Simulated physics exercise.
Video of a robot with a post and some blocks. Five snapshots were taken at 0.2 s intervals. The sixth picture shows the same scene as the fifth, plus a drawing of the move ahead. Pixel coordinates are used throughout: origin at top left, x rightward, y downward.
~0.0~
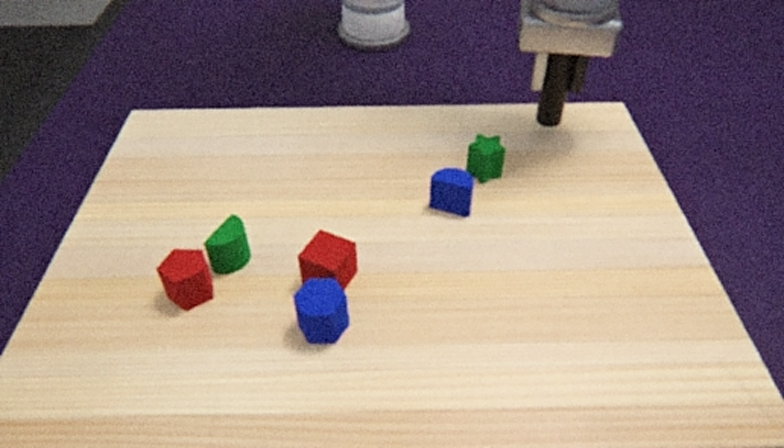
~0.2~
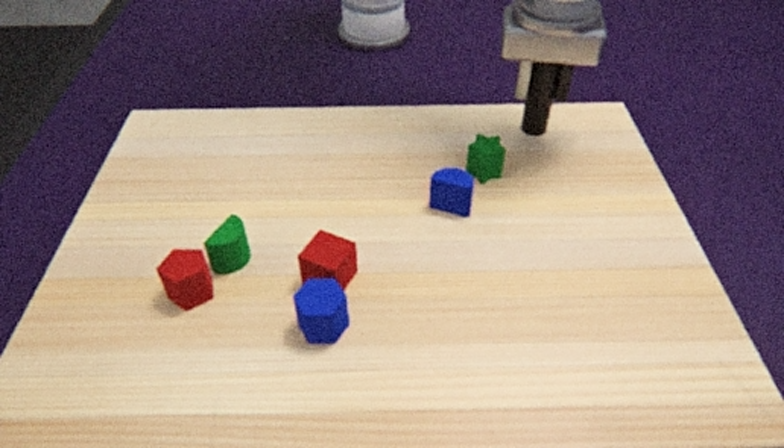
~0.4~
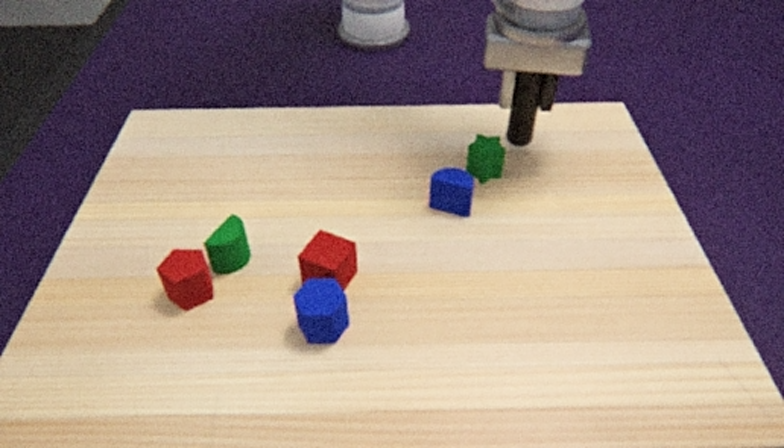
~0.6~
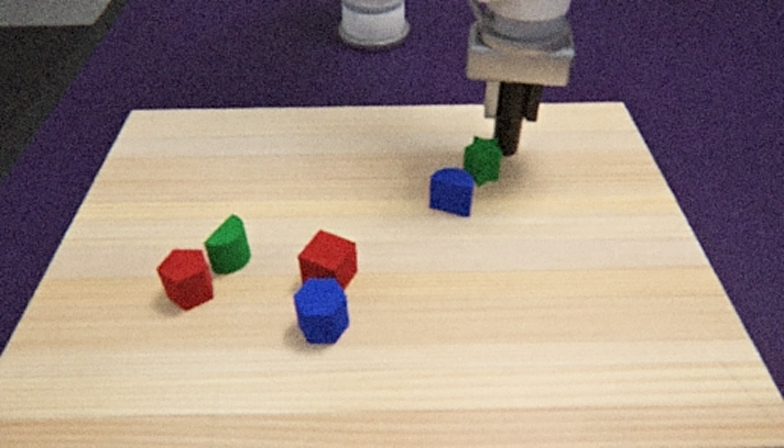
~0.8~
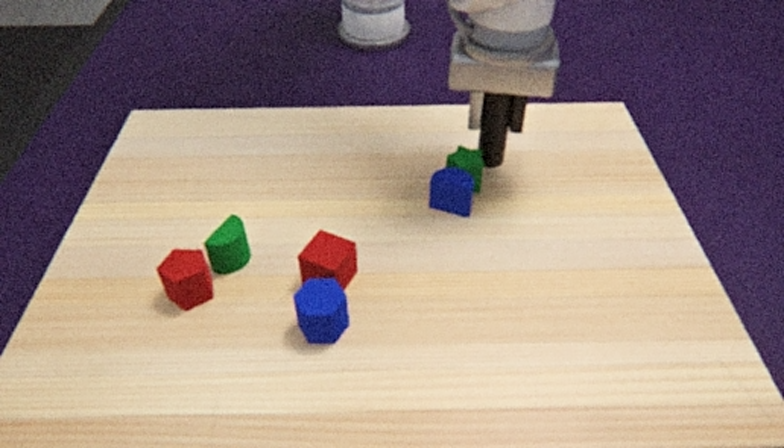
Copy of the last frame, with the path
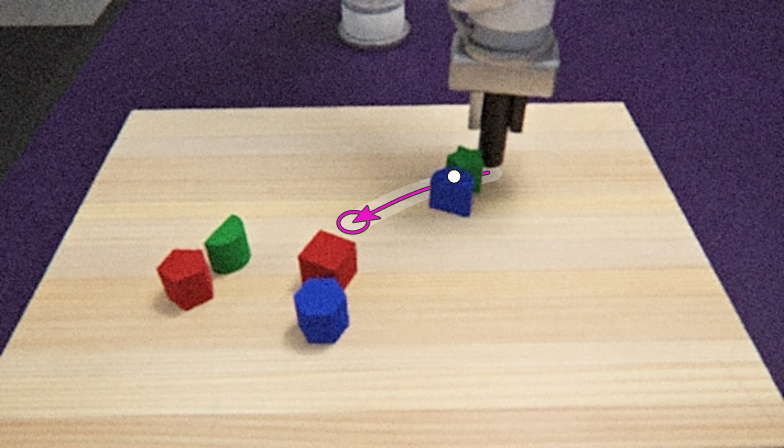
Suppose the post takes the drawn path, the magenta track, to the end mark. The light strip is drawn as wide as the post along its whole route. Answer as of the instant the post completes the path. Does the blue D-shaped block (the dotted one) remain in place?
Going by the path, no.
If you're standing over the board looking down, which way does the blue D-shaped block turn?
The turn is anti-clockwise.
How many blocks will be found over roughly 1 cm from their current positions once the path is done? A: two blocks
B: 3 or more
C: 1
The one that fits is A, two blocks.
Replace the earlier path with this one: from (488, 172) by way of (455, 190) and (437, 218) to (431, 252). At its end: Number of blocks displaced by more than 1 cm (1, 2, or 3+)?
My prediction: Two blocks.
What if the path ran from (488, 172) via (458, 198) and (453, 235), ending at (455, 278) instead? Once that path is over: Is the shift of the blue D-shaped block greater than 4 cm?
Final answer: Yes.
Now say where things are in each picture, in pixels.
Post tip at (548, 120); block tops, red four-sided block at (327, 248); blue D-shaped block at (454, 176); green star-shaped block at (487, 143), in the first frame.
Post at (534, 129); blocks unchanged, in the second frame.
Post at (519, 139); blocks unchanged, in the third frame.
Post at (504, 149); green star-shaped block at (484, 145), in the fourth frame.
Post at (490, 160); red four-sided block at (327, 248); blue D-shaped block at (454, 176); green star-shaped block at (466, 155), in the fifth frame.
Path on the board, from (488, 172) via (420, 191), ending at (353, 222); the dot is on the blue D-shaped block.
The first path, step by step. One third of the way, post at (442, 172); blue D-shaped block at (443, 193), turned 55° anticlockwise; green star-shaped block at (425, 173), turned 35° anticlockwise.
Two thirds of the way, post at (397, 188); blue D-shaped block at (443, 193), turned 60° anticlockwise; green star-shaped block at (399, 190), turned 95° anticlockwise.
At the end, post at (352, 210); red four-sided block in place; blue D-shaped block at (443, 193), turned 60° anticlockwise; green star-shaped block at (390, 199), turned 140° anticlockwise.
